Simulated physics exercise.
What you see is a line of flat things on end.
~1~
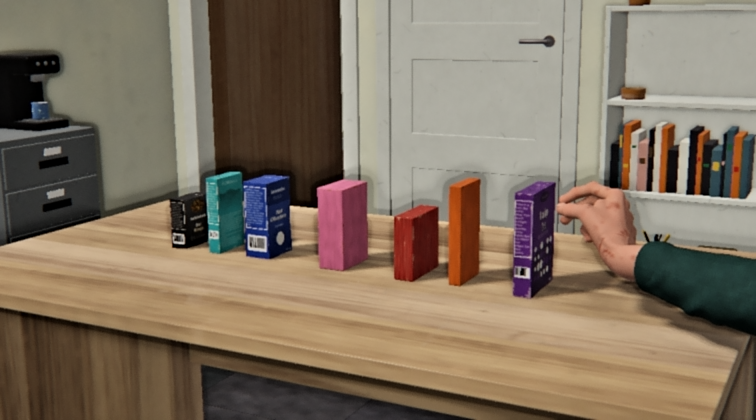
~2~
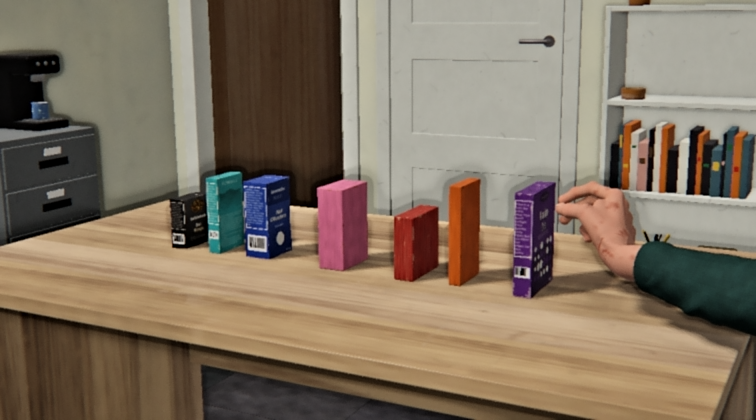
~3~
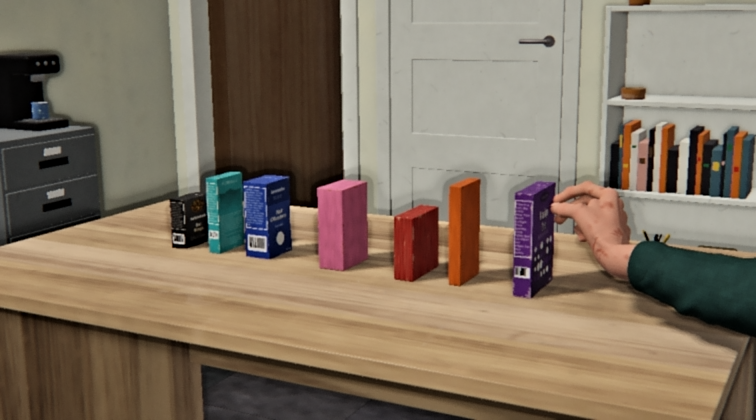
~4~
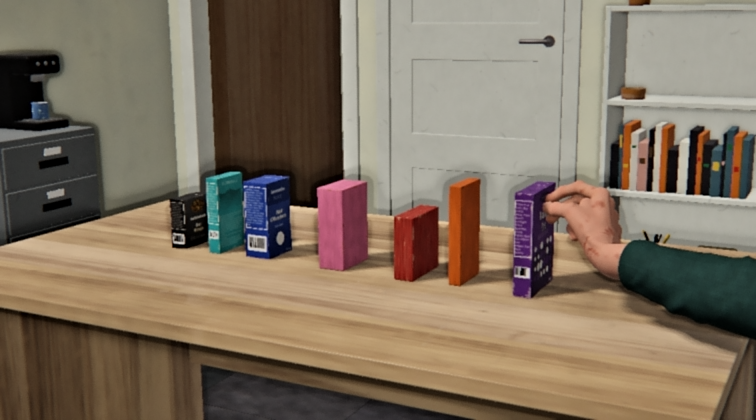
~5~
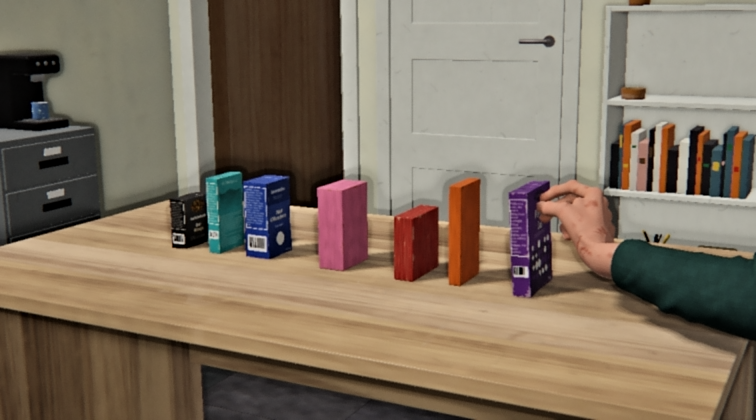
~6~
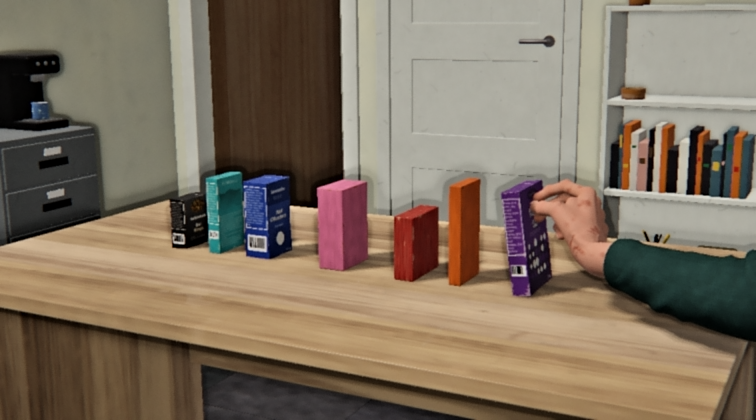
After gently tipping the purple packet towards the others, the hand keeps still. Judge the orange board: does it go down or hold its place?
It goes down.
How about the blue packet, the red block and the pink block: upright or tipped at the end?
Result - blue packet up, red block down, pink block up.
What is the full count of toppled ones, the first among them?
3.
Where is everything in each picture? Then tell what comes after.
Orange board (465, 231); pink block (344, 225), in the first picture.
Red block (417, 242); turquoise packet (226, 212), in the second picture.
Pink block (344, 225); blue packet (268, 217), in the third picture.
Red block (417, 242); turquoise packet (226, 212), in the fourth picture.
Purple packet 4° over; pink block (344, 225); blue packet (268, 217), in the fifth picture.
Purple packet 8° over; orange board (465, 231); red block (417, 242), in the sixth picture.
Then, 0.40 s past the last view, purple packet 45° over; orange board rocked 13° from its first pose near (454, 230).
Then, 0.70 s past the last view, purple packet 75° over; orange board rocked 72° from its first pose near (413, 248); red block rocked 72° from its first pose.
Then, 0.80 s past the last view, purple packet 77° over; orange board rocked 65° from its first pose near (411, 247); red block on its side; pink block rocked 4° from its first pose.
Then, 2.10 s past the last view, purple packet 79° over; orange board rocked 68° from its first pose near (415, 249); red block on its side.
Finally, down or leaning hard on the table, orange board and red block; the other 3 still in place. Final places as the last picture's camera would see them, orange board near (417, 250).
